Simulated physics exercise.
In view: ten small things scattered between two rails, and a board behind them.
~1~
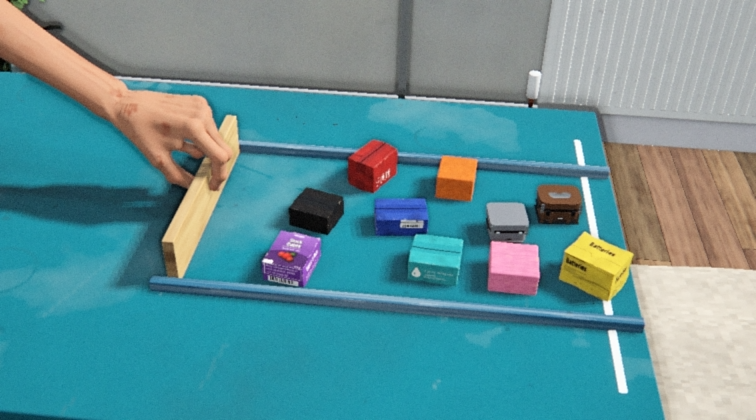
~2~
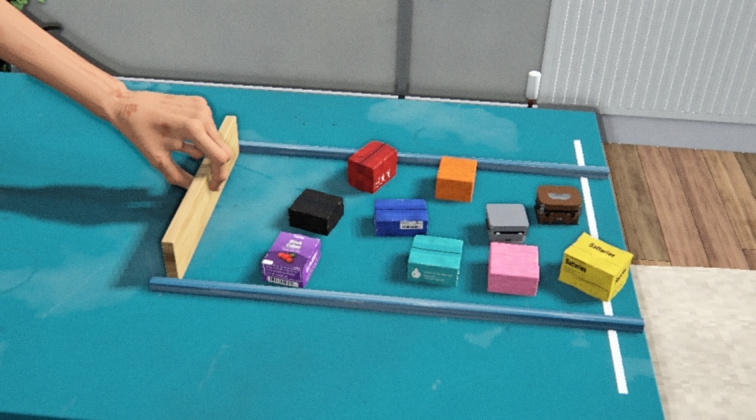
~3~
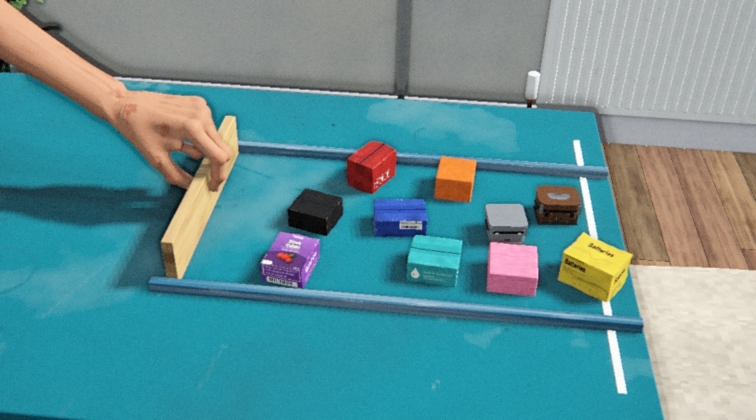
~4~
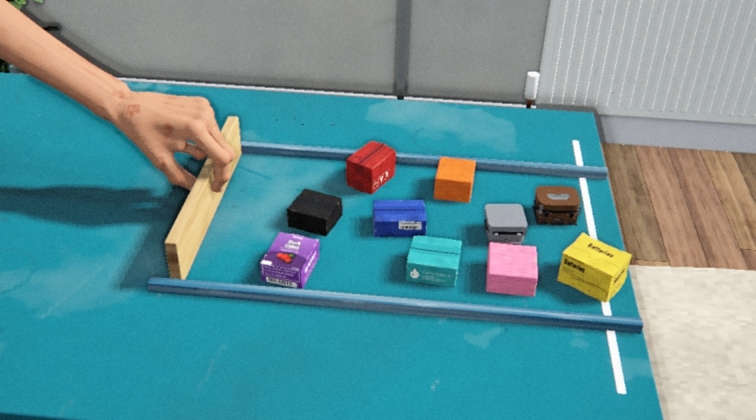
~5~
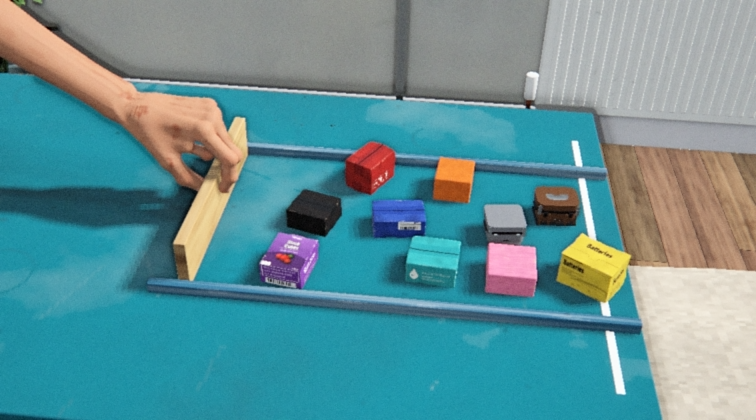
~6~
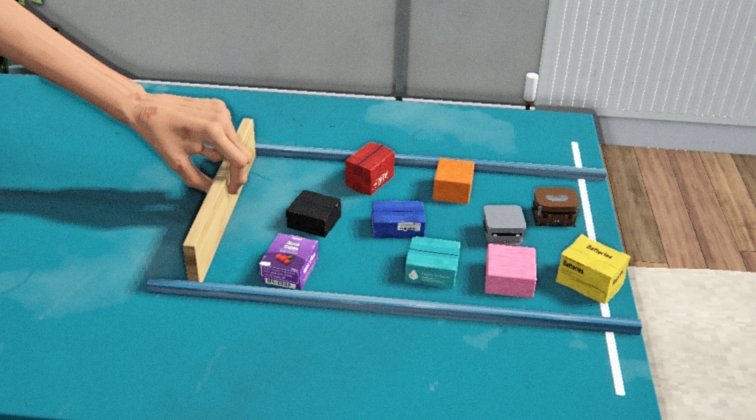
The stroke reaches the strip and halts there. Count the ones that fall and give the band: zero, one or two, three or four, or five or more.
From what happens, the ones that come off the end make five or more in total.
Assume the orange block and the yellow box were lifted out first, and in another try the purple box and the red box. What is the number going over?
Counts - first: 5; second: 5.
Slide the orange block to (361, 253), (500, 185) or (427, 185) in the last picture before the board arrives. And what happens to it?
Place by place, it goes down, goes down, goes down.
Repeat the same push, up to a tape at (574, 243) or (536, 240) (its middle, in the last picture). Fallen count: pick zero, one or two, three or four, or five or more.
Lab note - per position, in order: Five or more; three to four.
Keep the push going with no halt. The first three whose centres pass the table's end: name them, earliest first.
Yellow box, grey case, pink block.
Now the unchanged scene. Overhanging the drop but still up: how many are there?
Number: 3.
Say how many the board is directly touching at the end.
The count is 3.
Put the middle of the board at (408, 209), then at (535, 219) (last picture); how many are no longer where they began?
First 8, after that 10.
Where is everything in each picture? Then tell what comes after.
In the first picture, yellow box (596, 267); brown case (558, 205); pink block (513, 268); board (205, 191); tape (596, 242).
In the second picture, brown case (558, 206); orange block (456, 179).
In the third picture, pink block (512, 269); grey case (505, 225).
In the fourth picture, yellow box (594, 268); red box (371, 167).
In the fifth picture, brown case (555, 207); board (215, 193).
In the sixth picture, yellow box (593, 269); brown case (555, 208); pink block (510, 271); board (224, 195); tape (593, 244).
Soon after, none off yet; yellow box at rest near (593, 269); brown case at rest near (555, 208); pink block at rest near (510, 271).
After that, none off yet; yellow box displaced a little near (613, 270); brown case at rest near (555, 208); pink block displaced about its own width near (553, 274).
And then, one off so far; yellow box off the edge; brown case displaced about its own width near (621, 214); pink block tilting well over near (661, 298).
In the end, the number that fall off is five or more; gone, blue box, turquoise box, orange block, grey case, pink block, brown case and yellow box.
